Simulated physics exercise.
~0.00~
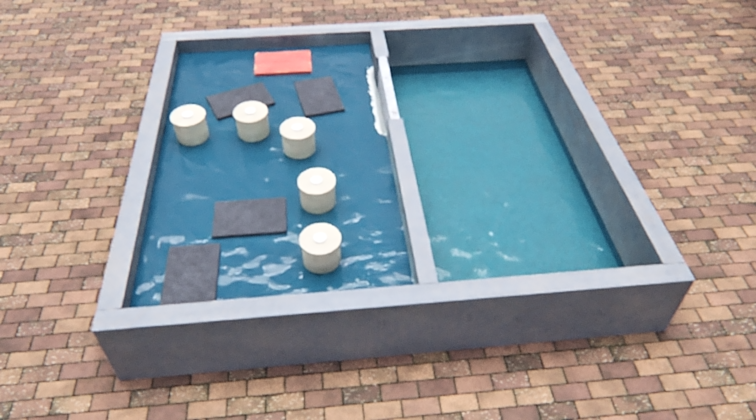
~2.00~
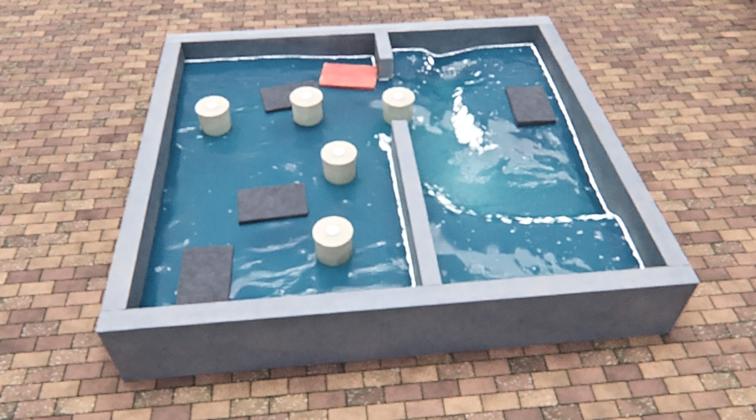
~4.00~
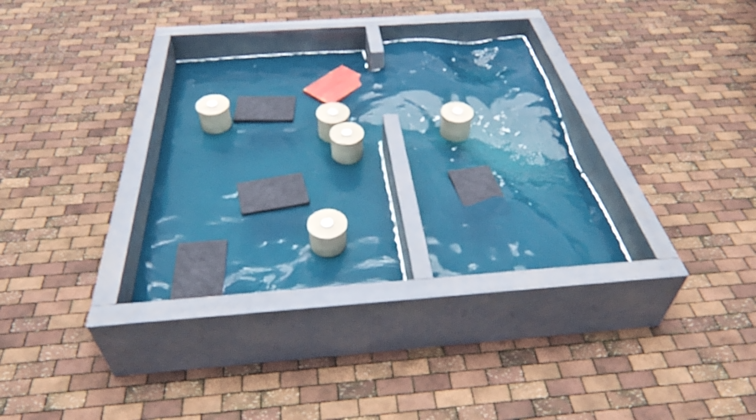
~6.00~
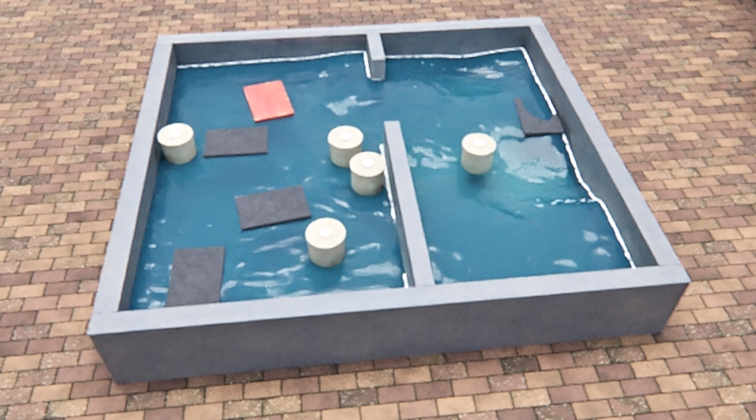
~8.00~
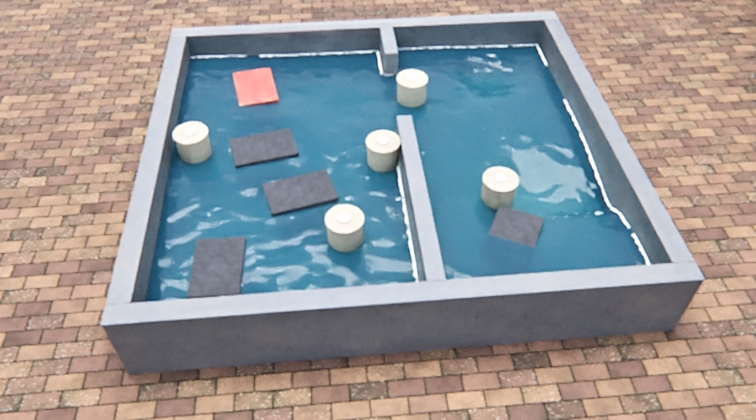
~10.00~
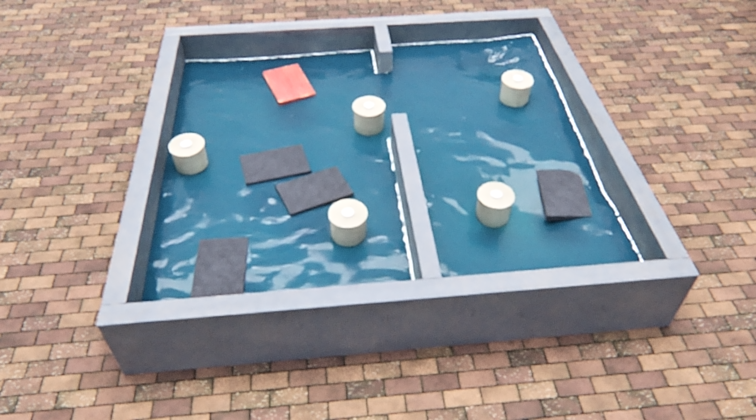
The clip shows a divided tank of water with pale tubs, dark slabs and a red float on the left. A gap opens in the divider, water surges right, and some objects drift through, ending with two tubs and one slab across while the red float stays left.
